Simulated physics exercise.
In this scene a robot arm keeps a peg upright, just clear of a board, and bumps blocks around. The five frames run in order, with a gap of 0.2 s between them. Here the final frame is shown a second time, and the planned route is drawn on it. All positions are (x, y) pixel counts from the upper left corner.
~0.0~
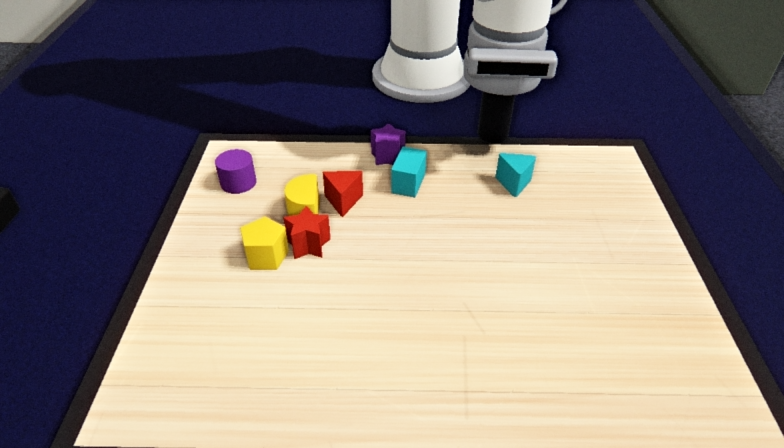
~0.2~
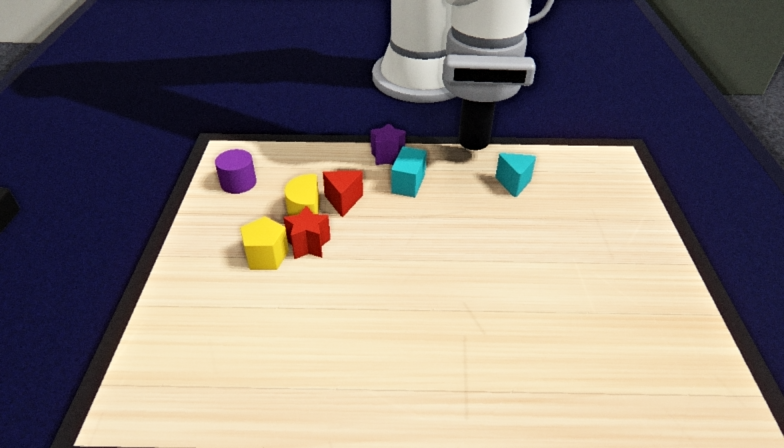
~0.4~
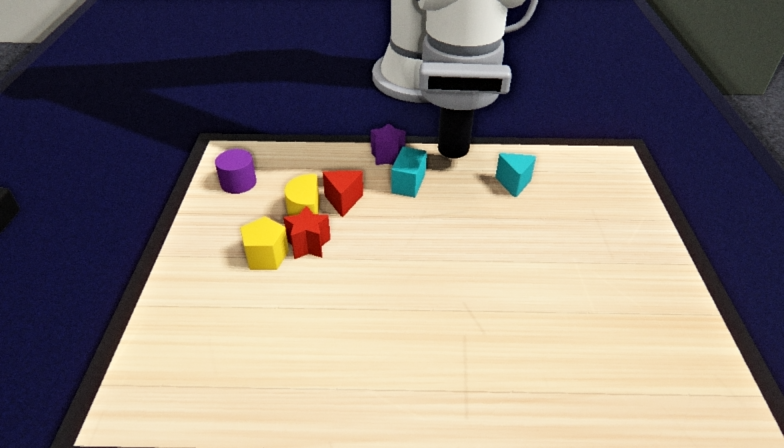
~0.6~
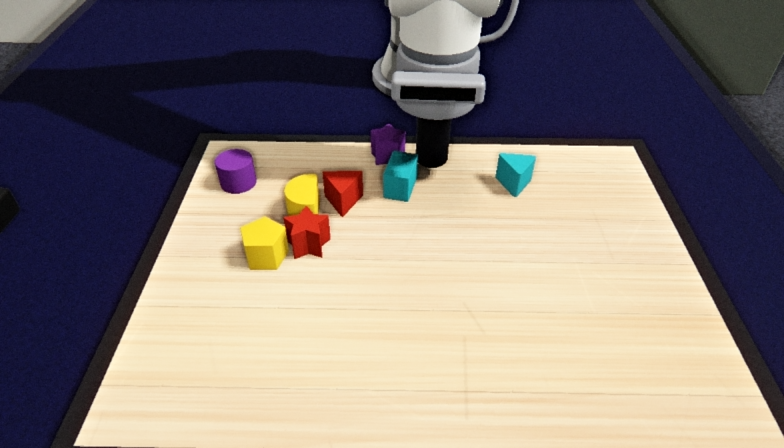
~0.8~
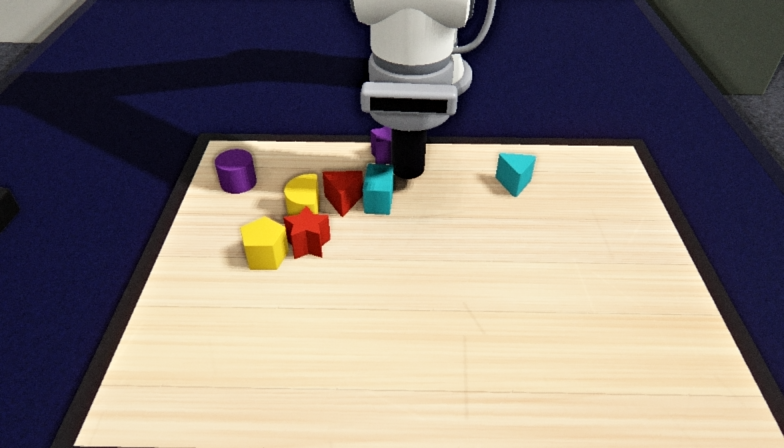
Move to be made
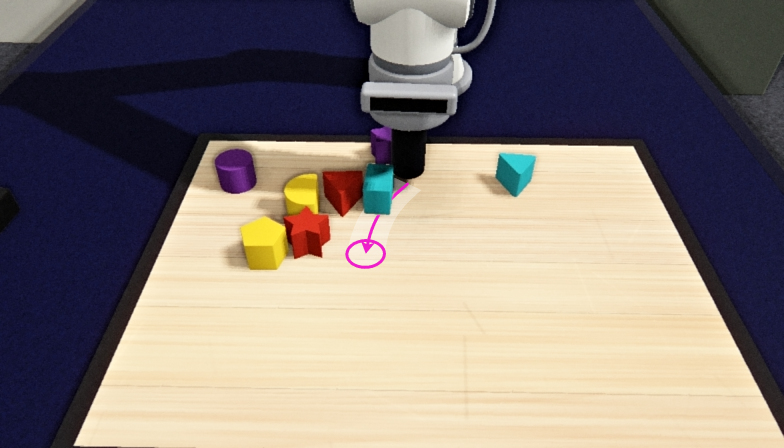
A robot arm's black peg moves left and pushes the turquoise block toward the red triangle.
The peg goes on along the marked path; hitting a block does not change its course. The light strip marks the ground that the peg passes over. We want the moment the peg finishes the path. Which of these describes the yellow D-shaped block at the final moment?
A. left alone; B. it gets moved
A.
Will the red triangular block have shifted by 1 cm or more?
I believe so.
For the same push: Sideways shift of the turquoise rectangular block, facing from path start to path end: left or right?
That block drifts right.
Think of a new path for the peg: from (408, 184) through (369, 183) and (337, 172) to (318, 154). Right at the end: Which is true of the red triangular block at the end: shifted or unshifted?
The result: It moves.
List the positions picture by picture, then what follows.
In the first picture, lower end of the peg (493, 136), tops of blocks, yellow D-shaped block (302, 189), red star-shaped block (306, 221), red triangular block (342, 178), turquoise rectangular block (409, 160).
In the second picture, peg (474, 143), blocks as before.
In the third picture, peg (453, 151), blocks as before.
In the fourth picture, peg (432, 160), turquoise rectangular block (401, 164).
In the fifth picture, peg (408, 170), yellow D-shaped block (302, 189), red star-shaped block (306, 221), red triangular block (342, 178), turquoise rectangular block (379, 177).
The drawn path runs from (408, 184) via (379, 214), ending at (366, 254).
On the path given first. One third of the way, peg (387, 190); red triangular block (330, 178); turquoise rectangular block (357, 192), turned 15° anticlockwise.
Two thirds of the way, peg (372, 213); red triangular block (328, 178); turquoise rectangular block (339, 206), turned 15° anticlockwise.
At the end, peg (365, 240); yellow D-shaped block not moved; red star-shaped block (297, 222); red triangular block (328, 178); turquoise rectangular block (336, 209).
